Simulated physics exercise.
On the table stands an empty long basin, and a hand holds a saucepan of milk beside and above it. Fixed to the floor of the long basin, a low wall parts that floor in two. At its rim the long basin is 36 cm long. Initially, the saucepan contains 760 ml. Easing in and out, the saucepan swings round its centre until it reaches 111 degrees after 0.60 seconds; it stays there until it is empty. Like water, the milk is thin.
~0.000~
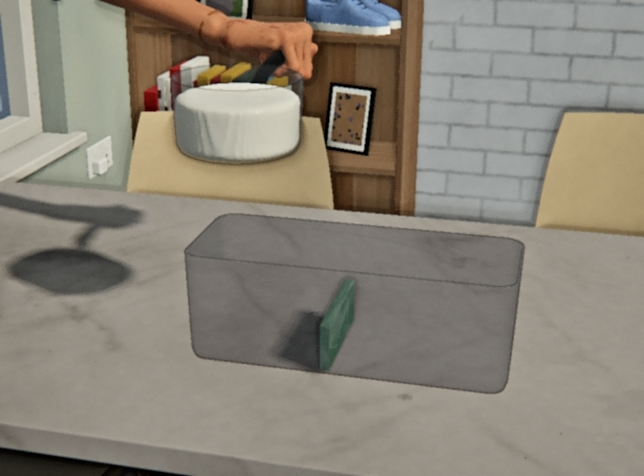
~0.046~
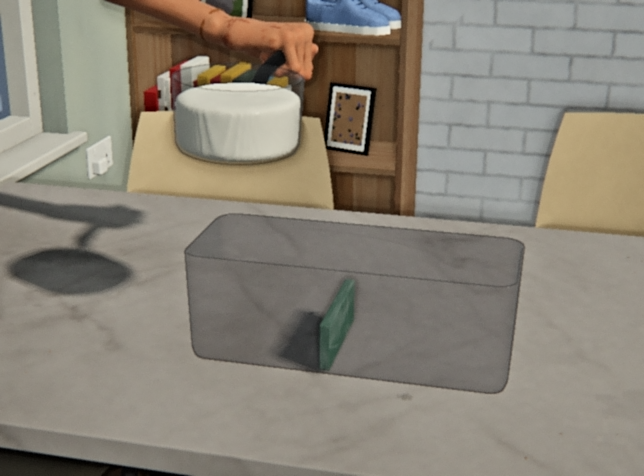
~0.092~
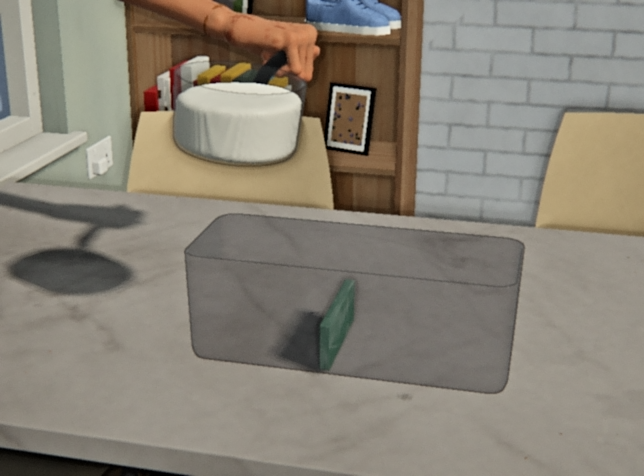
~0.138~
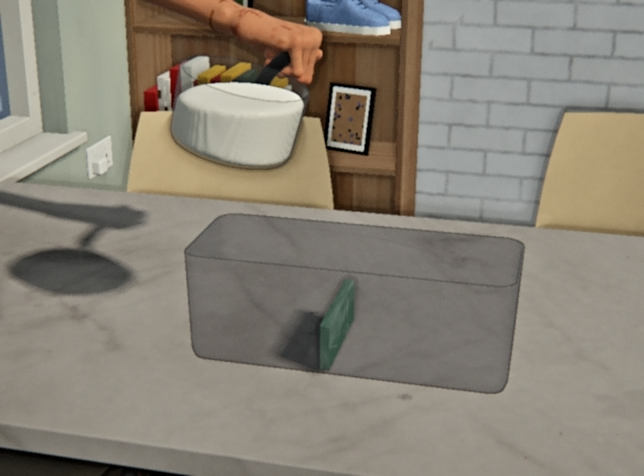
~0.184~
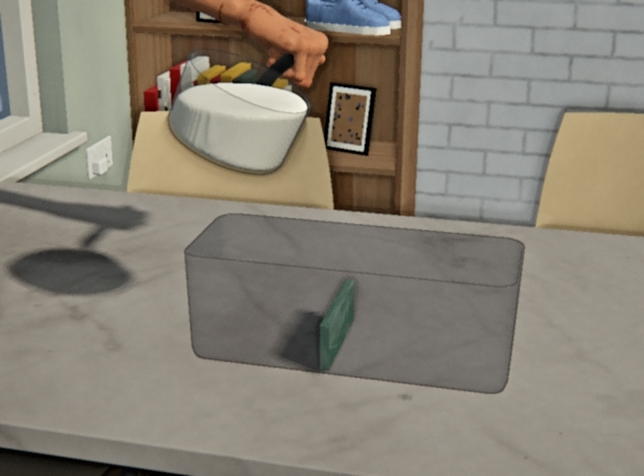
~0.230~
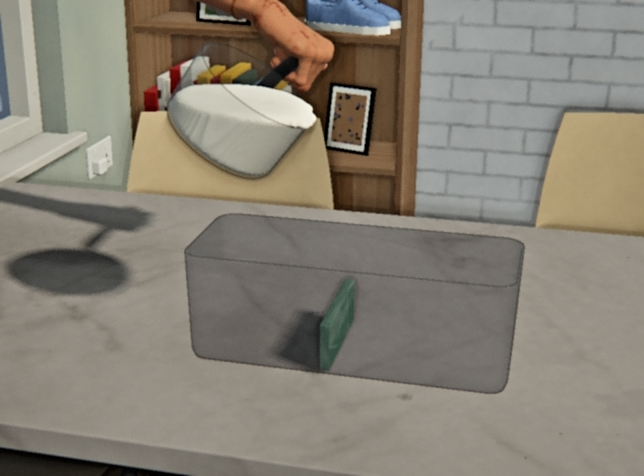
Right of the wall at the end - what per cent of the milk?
Near 54 per cent.
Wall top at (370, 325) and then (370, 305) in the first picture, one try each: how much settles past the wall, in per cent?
Some 20 in a hundred, then some 10 in a hundred.
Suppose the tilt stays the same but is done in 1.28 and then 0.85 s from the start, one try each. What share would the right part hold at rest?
70 per cent first, 65 per cent second.
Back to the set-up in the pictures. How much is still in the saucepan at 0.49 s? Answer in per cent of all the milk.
I'd estimate some 26 % remains.
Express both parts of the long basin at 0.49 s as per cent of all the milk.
About 3 left, 26 right.
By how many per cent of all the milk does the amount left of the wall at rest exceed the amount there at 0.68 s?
That is roughly 10 in a hundred of the whole.
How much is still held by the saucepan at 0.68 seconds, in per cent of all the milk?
Remaining share: Approx. 4 %.
After 0.49 s the tilt is 102° and 26 per cent is still to pour, 3 is left of the wall and 26 right of it.
After 0.68 s the tilt is 111° and 4 per cent is still to pour, 35 is left of the wall and 54 right of it.
After 0.88 s the tilt is 111° and 0 per cent is still to pour, 44 is left of the wall and 53 right of it.
After 1.10 s the tilt is 111° and 0 per cent is still to pour, 45 is left of the wall and 54 right of it.
In the end 45 per cent lies left of the wall, 54 right of it and 1 outside.
